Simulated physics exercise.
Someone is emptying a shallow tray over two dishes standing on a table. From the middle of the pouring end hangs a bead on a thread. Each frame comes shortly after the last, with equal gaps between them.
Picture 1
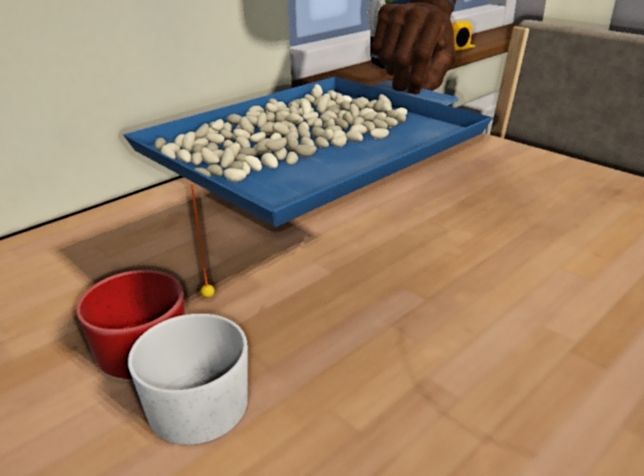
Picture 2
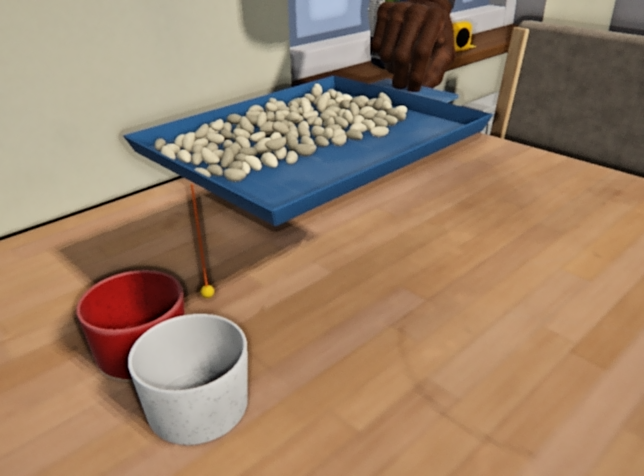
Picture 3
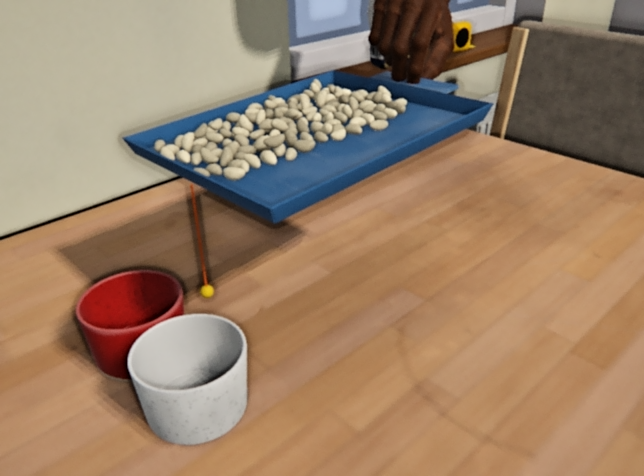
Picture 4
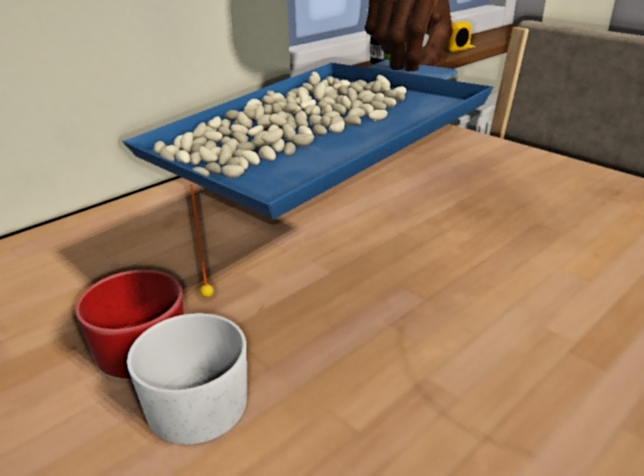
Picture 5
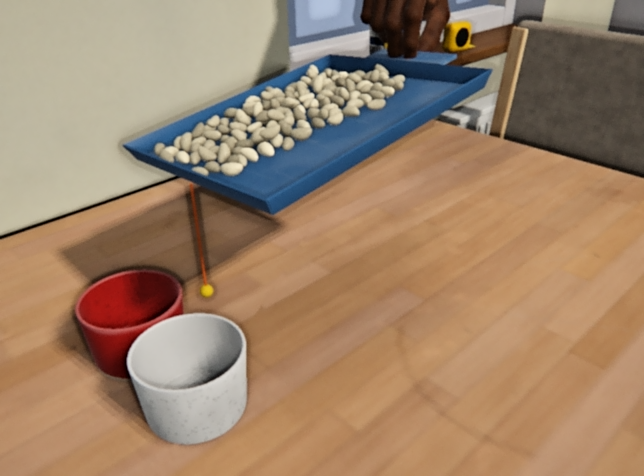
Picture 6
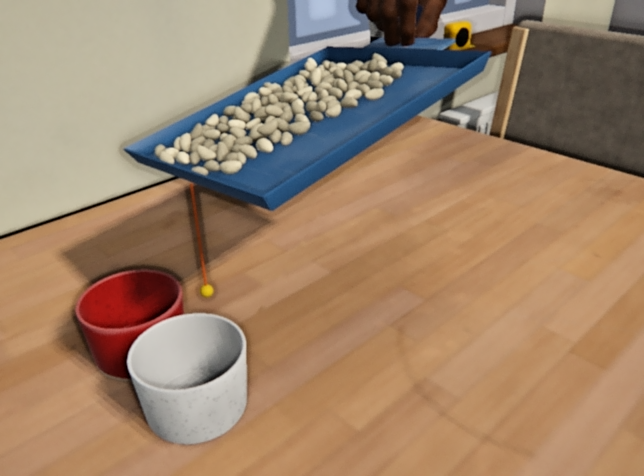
A dark-skinned hand grips the far end of a shallow blue tray of white beans above a wooden table, seen from slightly above by a still camera. A red dish sits at left, with a pale grey one in front and to its right, and a yellow bead hangs nearby on a thread. The tray starts level, then its far side rises slightly, tilting it gently toward the near left corner, while the beans stay heaped.
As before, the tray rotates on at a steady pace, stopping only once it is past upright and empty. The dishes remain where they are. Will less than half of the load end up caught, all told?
Yes, looks like the dishes end up with a minority of it in the end.
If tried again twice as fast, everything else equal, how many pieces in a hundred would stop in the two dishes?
Near 30 %.
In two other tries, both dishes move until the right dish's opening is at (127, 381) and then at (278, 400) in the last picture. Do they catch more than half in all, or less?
First try: Lower than half; second try: Lower than half.
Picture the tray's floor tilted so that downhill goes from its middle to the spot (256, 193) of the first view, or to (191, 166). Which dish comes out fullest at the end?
On the first try it's the right-side dish, on the second the left-side dish.
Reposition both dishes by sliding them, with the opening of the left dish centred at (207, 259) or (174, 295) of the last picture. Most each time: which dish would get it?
The one at left, then the one at left.
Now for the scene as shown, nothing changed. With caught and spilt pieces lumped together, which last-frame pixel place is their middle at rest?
Last view, resting centre - approx. (152, 319).
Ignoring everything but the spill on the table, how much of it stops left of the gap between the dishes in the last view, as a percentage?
Around 50 per cent, I reckon.
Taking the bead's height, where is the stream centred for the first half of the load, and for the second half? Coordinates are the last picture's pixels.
First roughly (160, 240), then roughly (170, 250).
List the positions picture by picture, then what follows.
In the first frame, corners of the pouring end at (132, 134) and (274, 206), level; middle of the load at (287, 127), white beans; left dish at (89, 344); right dish at (143, 403); bead on its thread at (207, 291).
In the second frame, corners of the pouring end at (132, 135) and (274, 205), level; middle of the load at (287, 126).
In the third frame, corners of the pouring end at (132, 137) and (273, 202), tipped barely, lowest at the left corner; middle of the load at (286, 123).
In the fourth frame, corners of the pouring end at (132, 140) and (270, 198), tipped a little, lowest at the left corner; middle of the load at (285, 117).
In the fifth frame, corners of the pouring end at (131, 143) and (268, 194), tipped a little, lowest at the left corner; middle of the load at (283, 112).
In the sixth frame, corners of the pouring end at (132, 147) and (266, 190), tipped a little, lowest at the left corner; middle of the load at (282, 107); left dish at (88, 343); right dish at (142, 402).
Soon after the last picture, tray tipped steeply; nearly all on the tray; a stray few in the left dish; a stray few in the air.
A little later, tray tipped right over; most on the tray; a stray few in the left dish; a stray few outside both; about a quarter in the air.
Later still, tray tipped past a quarter turn; about a third in the left dish; about two thirds outside both.
At rest, tray tipped past a quarter turn; none in the right dish; about a third in the left dish; about two thirds outside both.
